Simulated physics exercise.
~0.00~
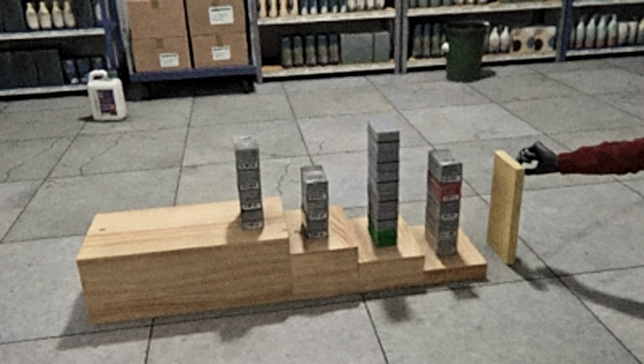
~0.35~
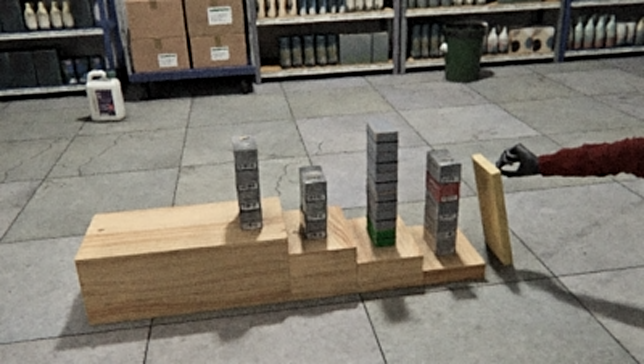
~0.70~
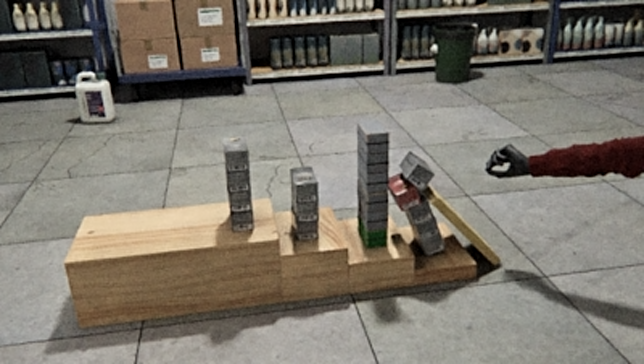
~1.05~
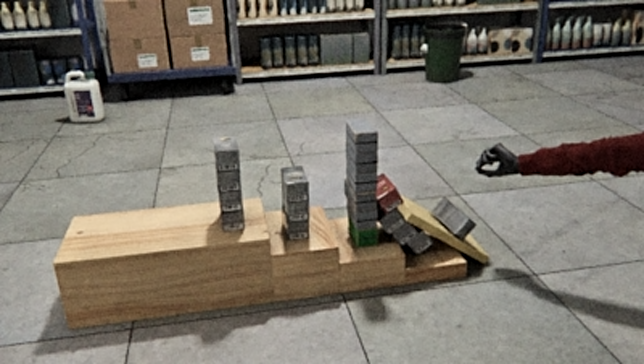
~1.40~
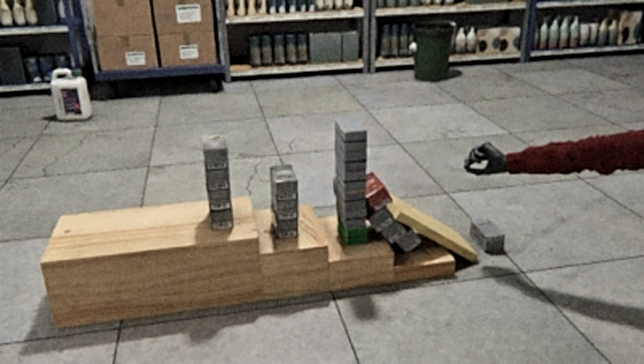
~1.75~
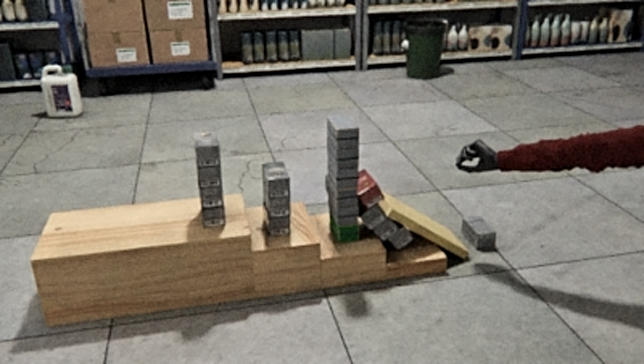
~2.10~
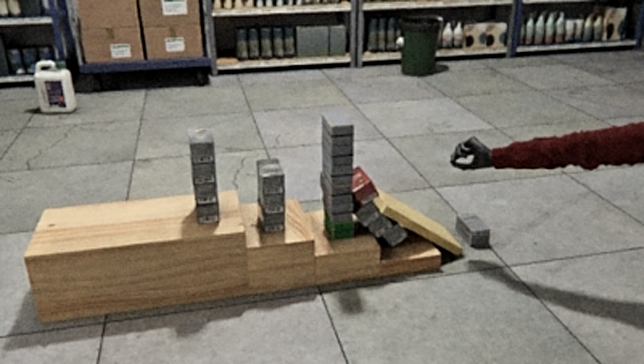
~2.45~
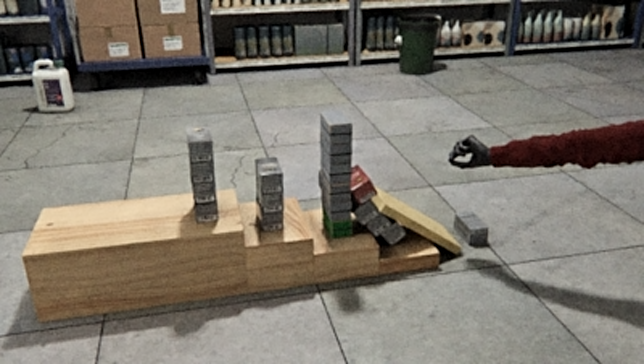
A gloved hand tips a wooden board into the nearest stack of blocks, which collapses against the next, leaving three columns standing.
